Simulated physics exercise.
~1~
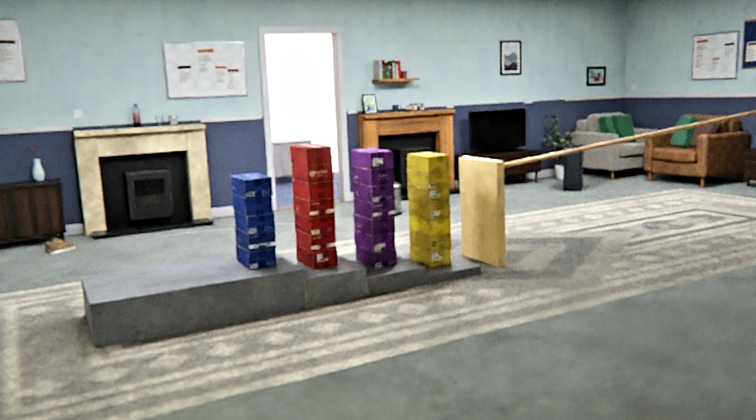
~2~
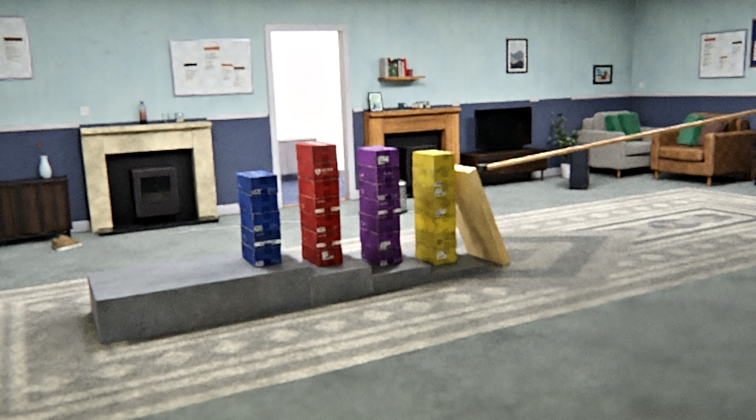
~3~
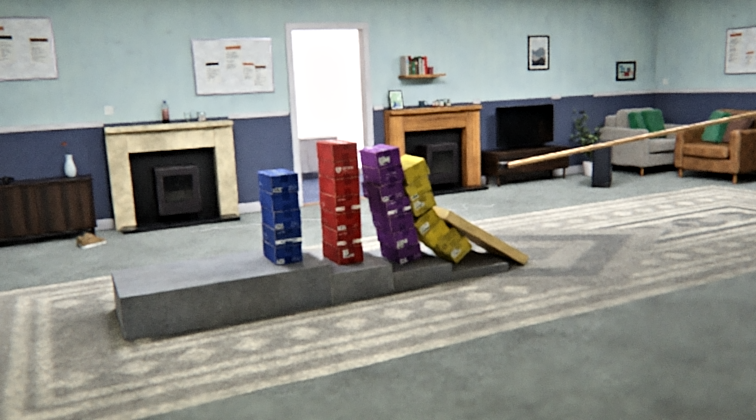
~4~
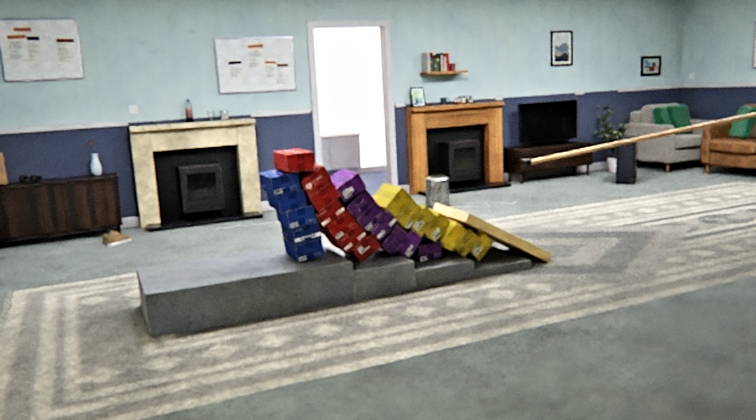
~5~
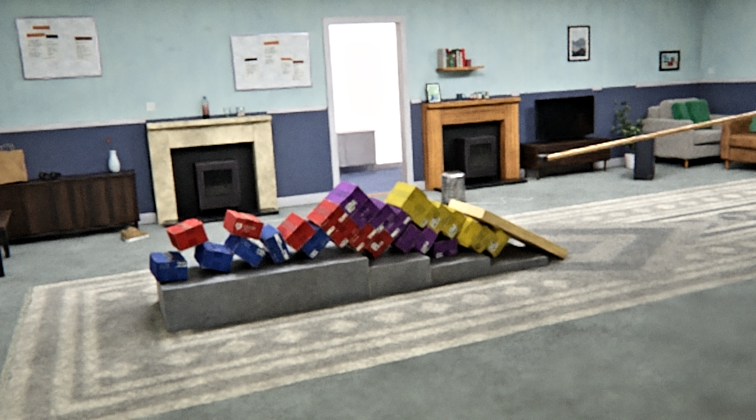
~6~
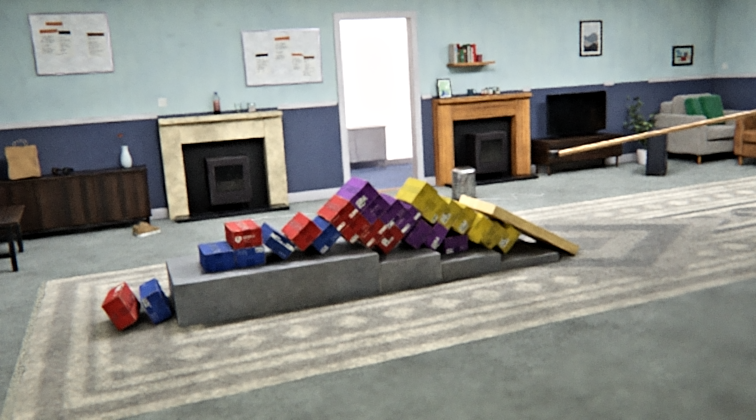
A wooden board tips left against the yellow stack of boxes beside it, toppling the yellow, purple, red and blue stacks in turn along the gray steps, until they lie slumped in a slanting heap with a red and a blue box on the rug at the left.
